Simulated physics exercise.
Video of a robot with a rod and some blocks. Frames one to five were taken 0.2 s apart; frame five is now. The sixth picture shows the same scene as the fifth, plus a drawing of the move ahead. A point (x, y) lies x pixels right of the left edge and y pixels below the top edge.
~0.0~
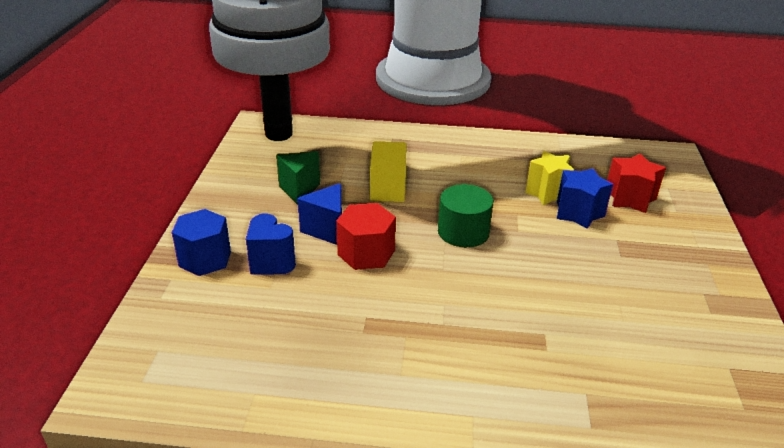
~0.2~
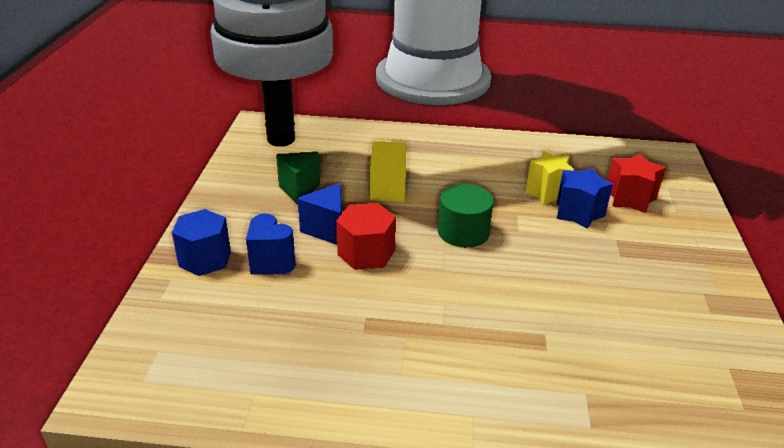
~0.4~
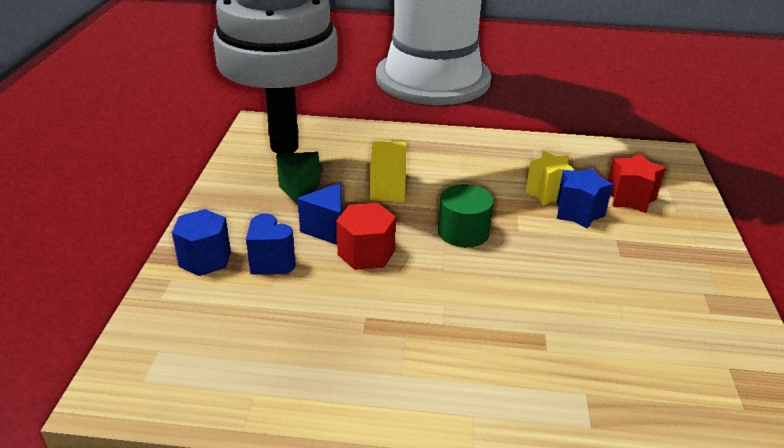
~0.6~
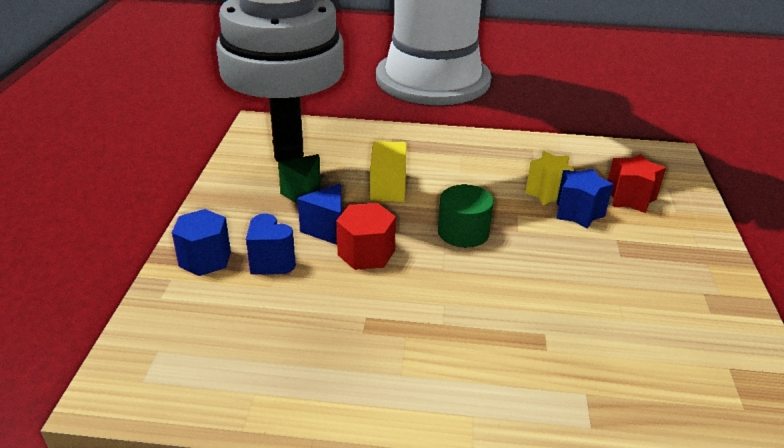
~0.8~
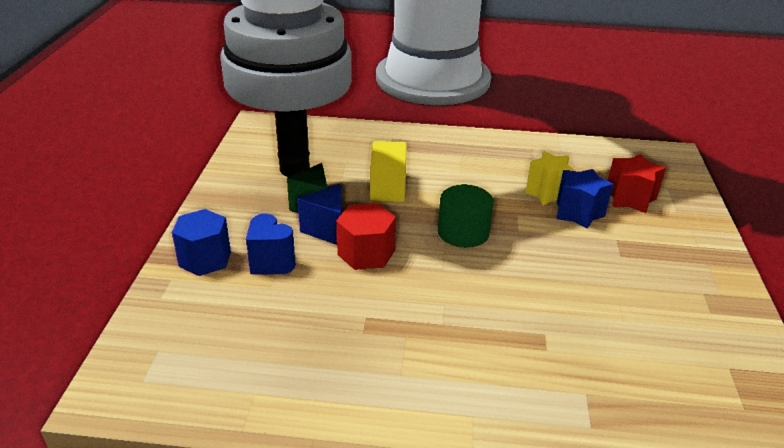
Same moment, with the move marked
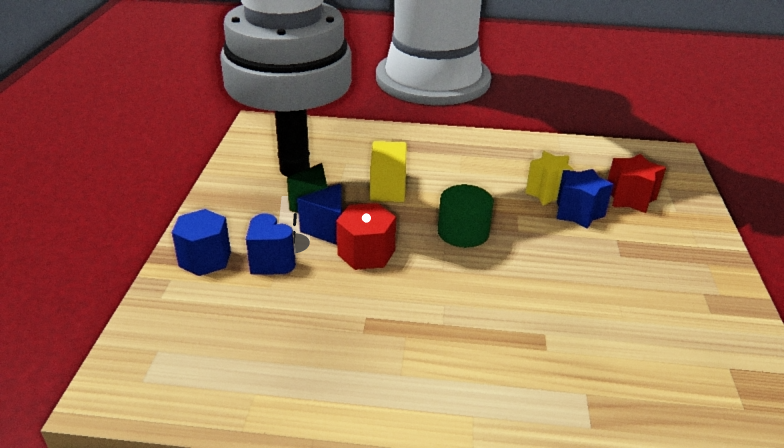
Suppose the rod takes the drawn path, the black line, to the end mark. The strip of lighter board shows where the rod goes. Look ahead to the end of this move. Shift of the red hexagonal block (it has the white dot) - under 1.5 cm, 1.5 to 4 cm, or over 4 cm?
It shifts by less than 1.5 cm.
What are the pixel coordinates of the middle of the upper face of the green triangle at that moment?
Near (327, 188).
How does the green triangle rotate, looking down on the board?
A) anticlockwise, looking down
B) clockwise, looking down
A (anticlockwise, looking down)
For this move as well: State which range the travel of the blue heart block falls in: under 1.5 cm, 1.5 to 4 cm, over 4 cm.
Ends under 1.5 cm away.
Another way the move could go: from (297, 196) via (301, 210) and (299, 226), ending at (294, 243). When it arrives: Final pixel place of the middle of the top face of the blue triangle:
The blue triangle ends near (334, 215).
Path on the board, from (297, 196) directly to (293, 243); the dot is on the red hexagonal block.
On the path given first. Halfway along, rod (293, 193); green triangle (323, 187), turned 35° anticlockwise; blue triangle (334, 203), turned 25° clockwise.
At the end, rod (291, 217); blue heart block in place; green triangle (327, 188), turned 40° anticlockwise; blue triangle (335, 213); red hexagonal block (377, 222), turned 20° anticlockwise.
